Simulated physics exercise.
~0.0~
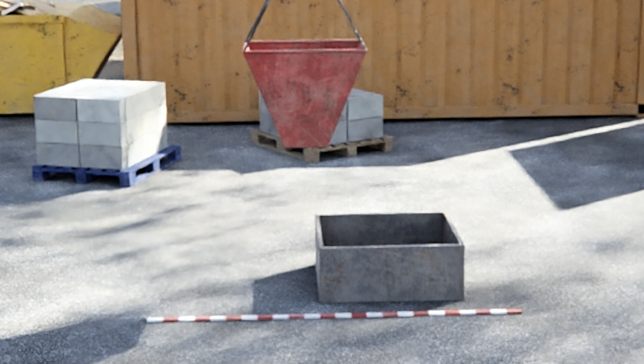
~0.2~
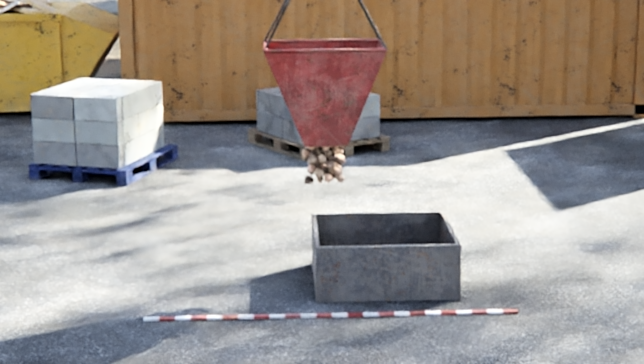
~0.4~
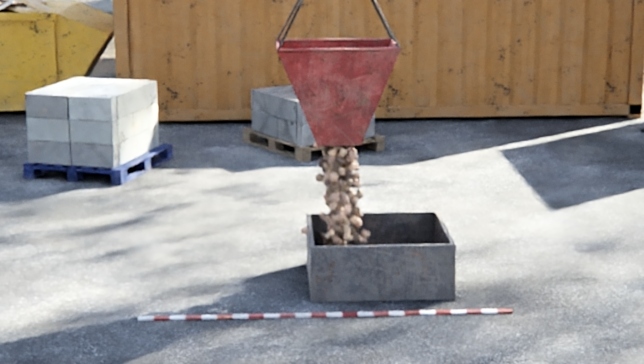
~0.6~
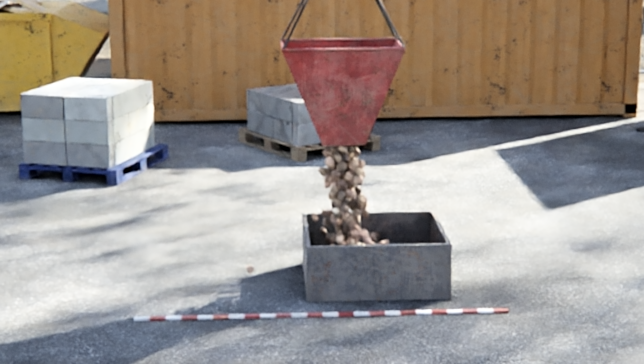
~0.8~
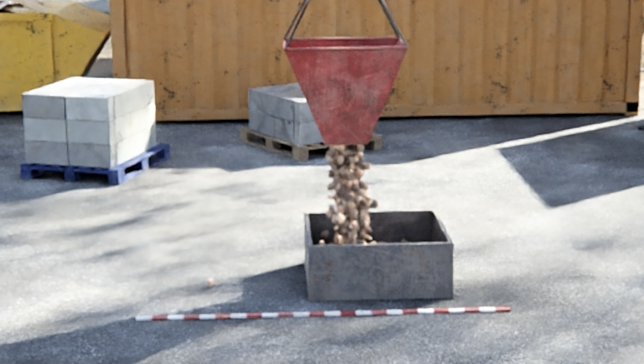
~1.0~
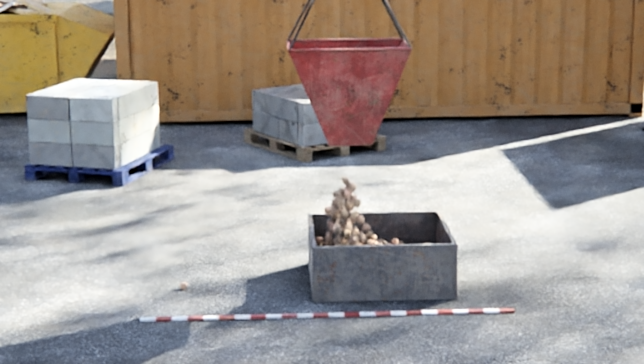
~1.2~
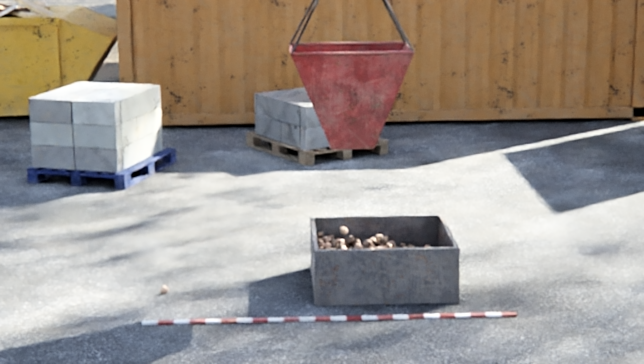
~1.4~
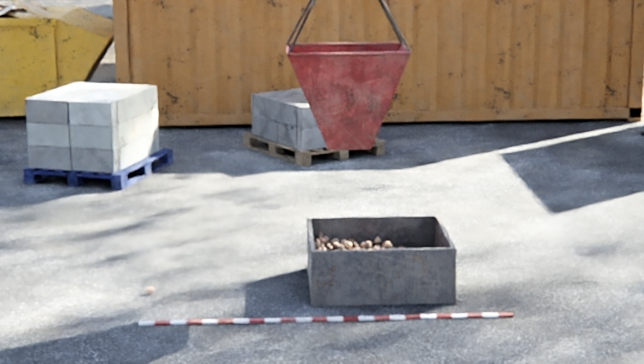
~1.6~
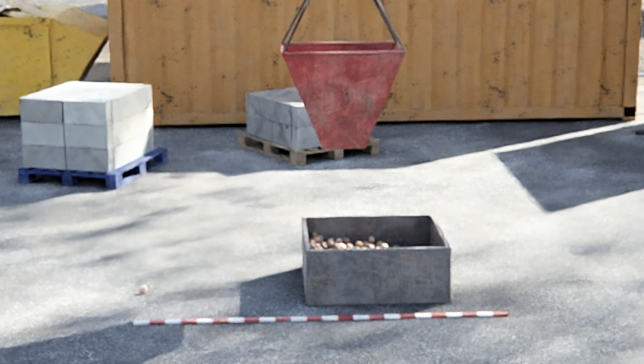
We see a red hopper hanging from cables move rightwards above a grey open bin on sunlit ground, releasing a stream of brownish stones. The stones pile up in the bin, then slump and settle low inside it, while one stray stone lies on the ground to the left.
